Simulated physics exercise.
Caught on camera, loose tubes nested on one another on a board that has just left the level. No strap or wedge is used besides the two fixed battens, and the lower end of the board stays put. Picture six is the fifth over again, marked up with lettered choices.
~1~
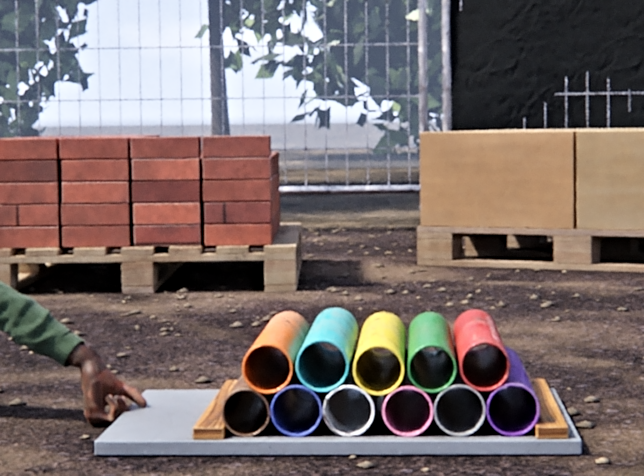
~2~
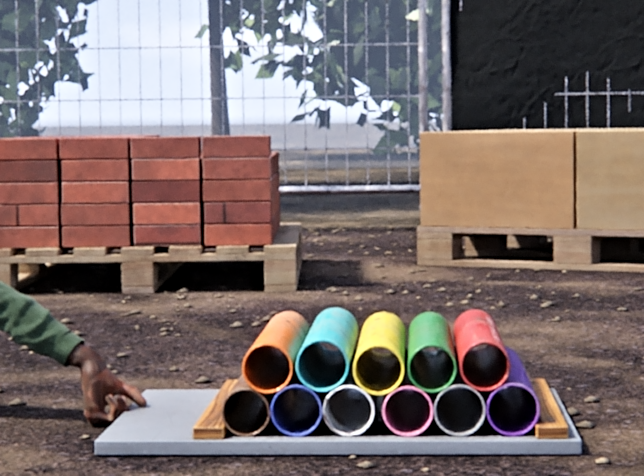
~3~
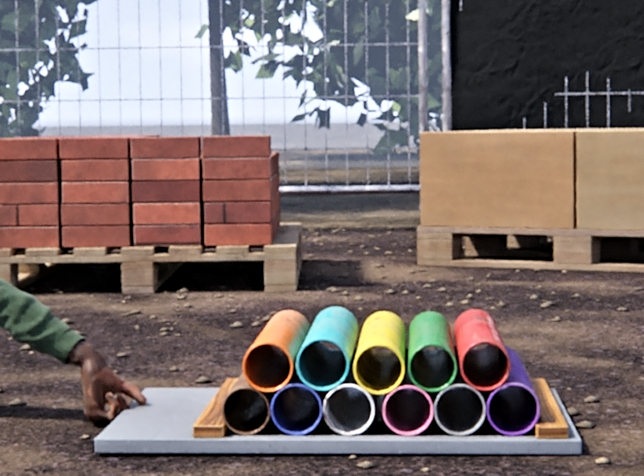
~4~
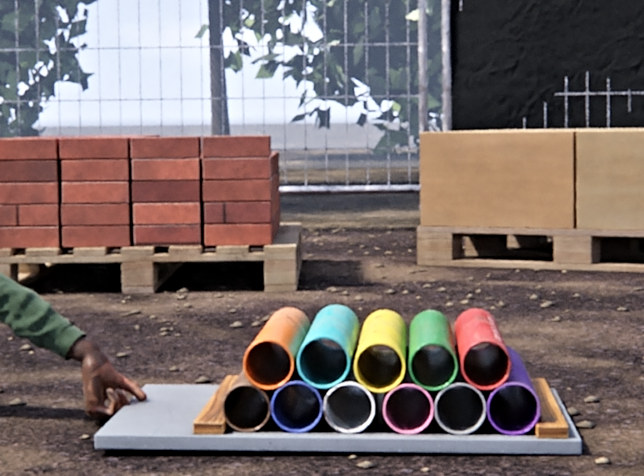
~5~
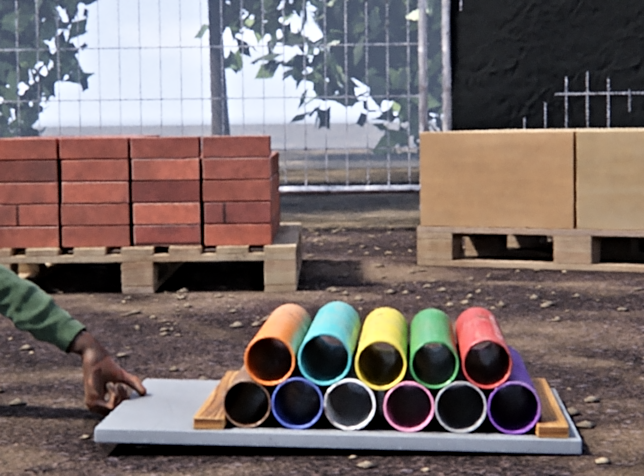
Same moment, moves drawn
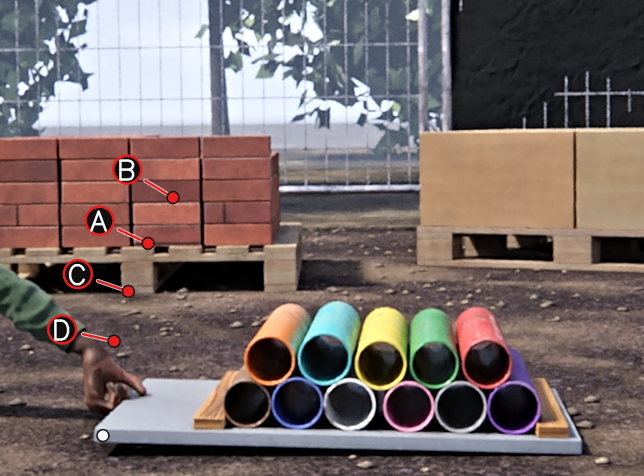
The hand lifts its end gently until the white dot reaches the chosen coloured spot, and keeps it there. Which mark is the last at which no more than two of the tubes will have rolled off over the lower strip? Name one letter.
The last mark within the limit is A.
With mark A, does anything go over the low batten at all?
No.
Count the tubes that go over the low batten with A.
At A the number is none.
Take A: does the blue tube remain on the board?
The blue tube: Yes.
On the marked copy, A at (148, 243); B at (173, 198); C at (128, 291); D at (114, 341); the white dot at (103, 436).
Taking A. A third of the way, board at 16°.
Two thirds of the way, board at 26°.
When it is over, board at 26°, none over the low batten.
As for the rest, B eleven over the low batten; C none over the low batten; D none over the low batten.
